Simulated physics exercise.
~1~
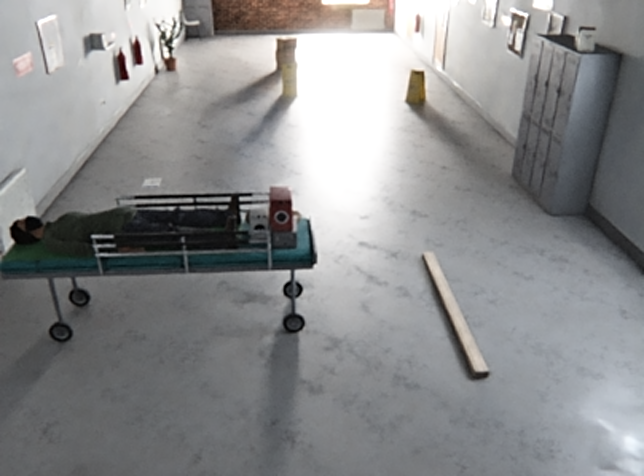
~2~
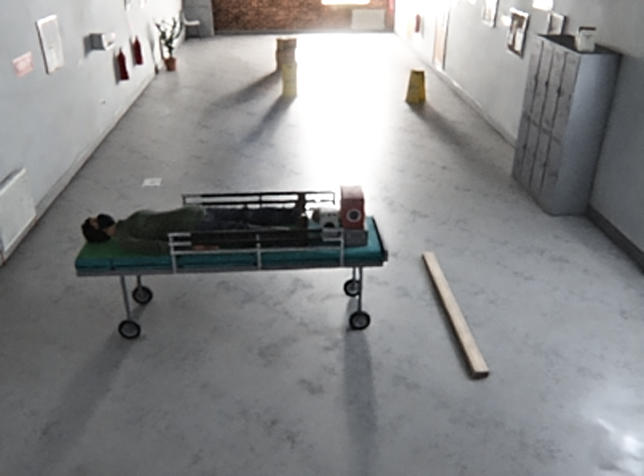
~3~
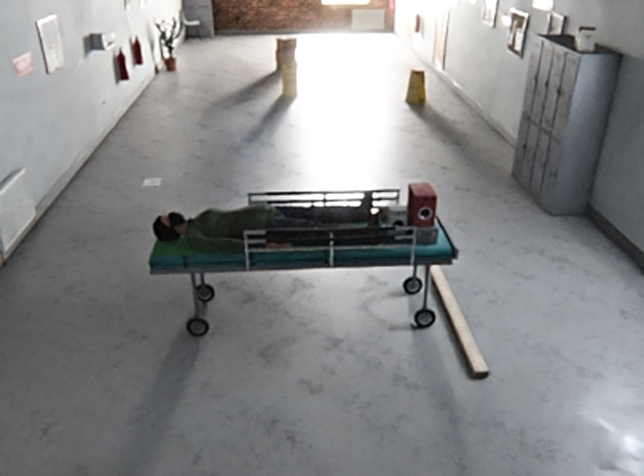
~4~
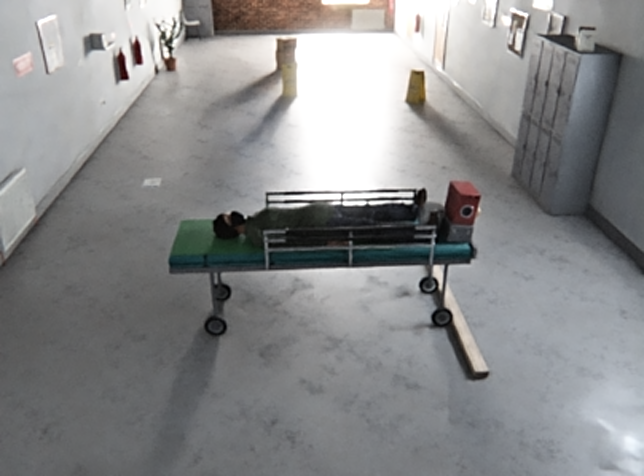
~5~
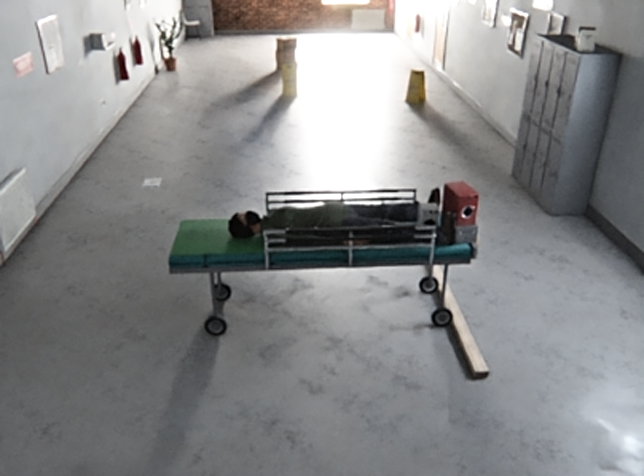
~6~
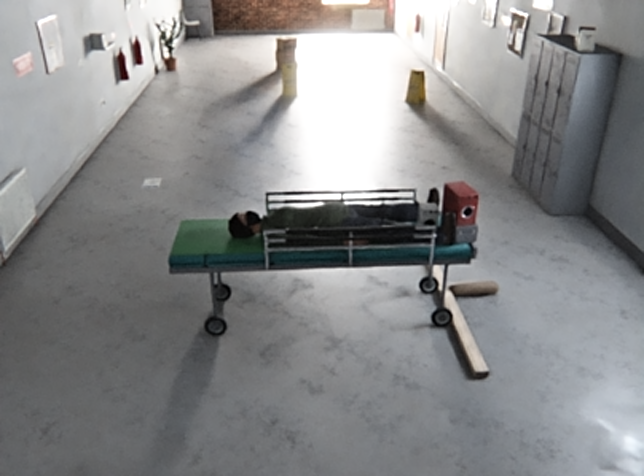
A wheeled hospital trolley carrying a person lying flat, feet first, rolls rightward across a grey hall toward a pale wooden strip on the floor. A red box-shaped monitor and smaller items ride by the feet. The trolley reaches the strip and stops short without tipping, while the person keeps sliding a little toward the foot end and the small white pump leans, then sits upright again. The person comes to rest between the side rails, ankles short of the end. Finally a brown bottle lies on the floor beyond the strip, while the monitor stays aboard.
